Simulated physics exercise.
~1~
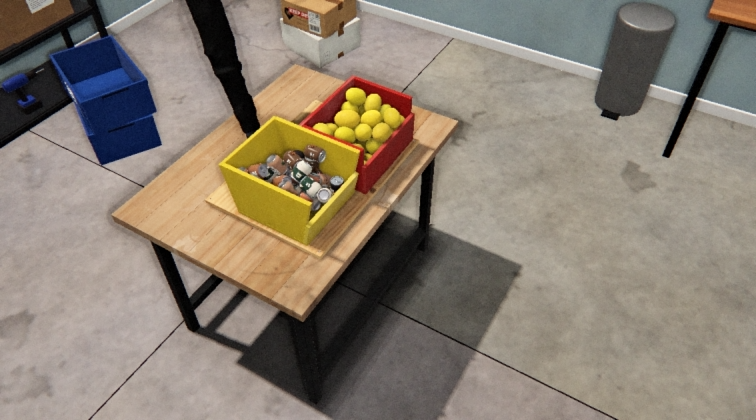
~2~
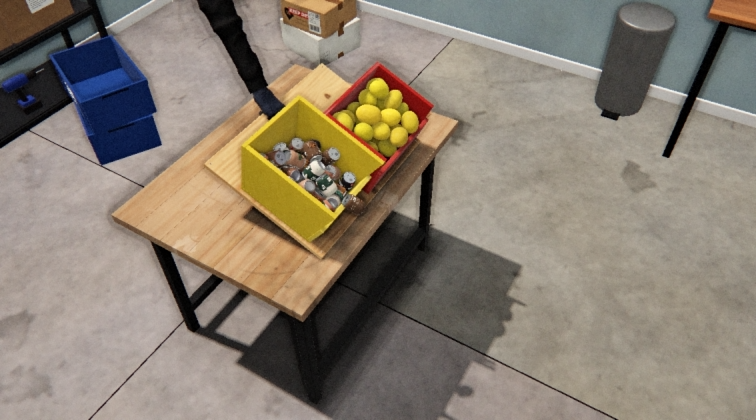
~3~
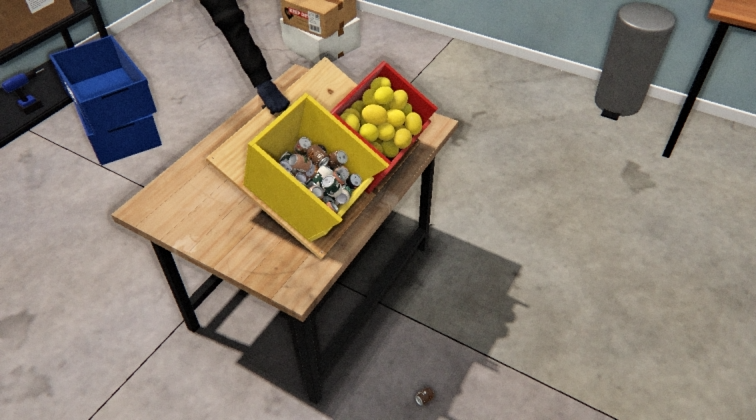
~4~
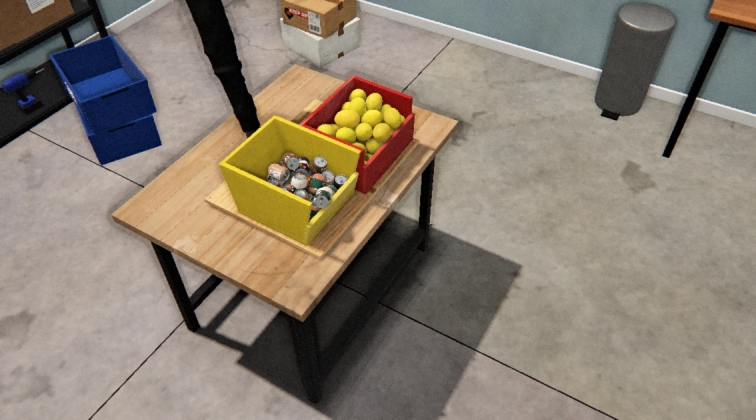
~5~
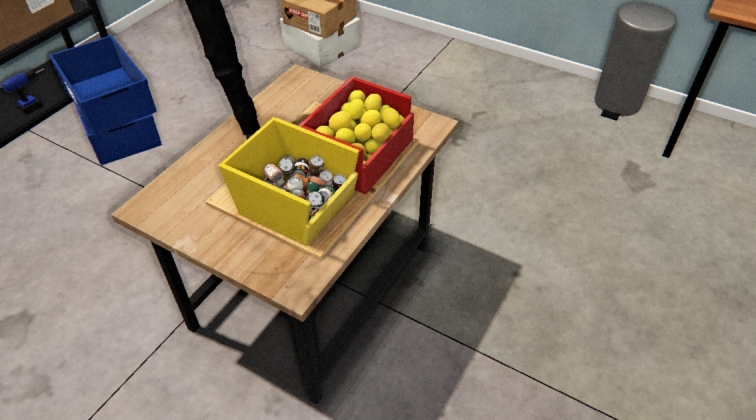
A tilting board tips two tubs, spilling one can to the floor, then lies flat.
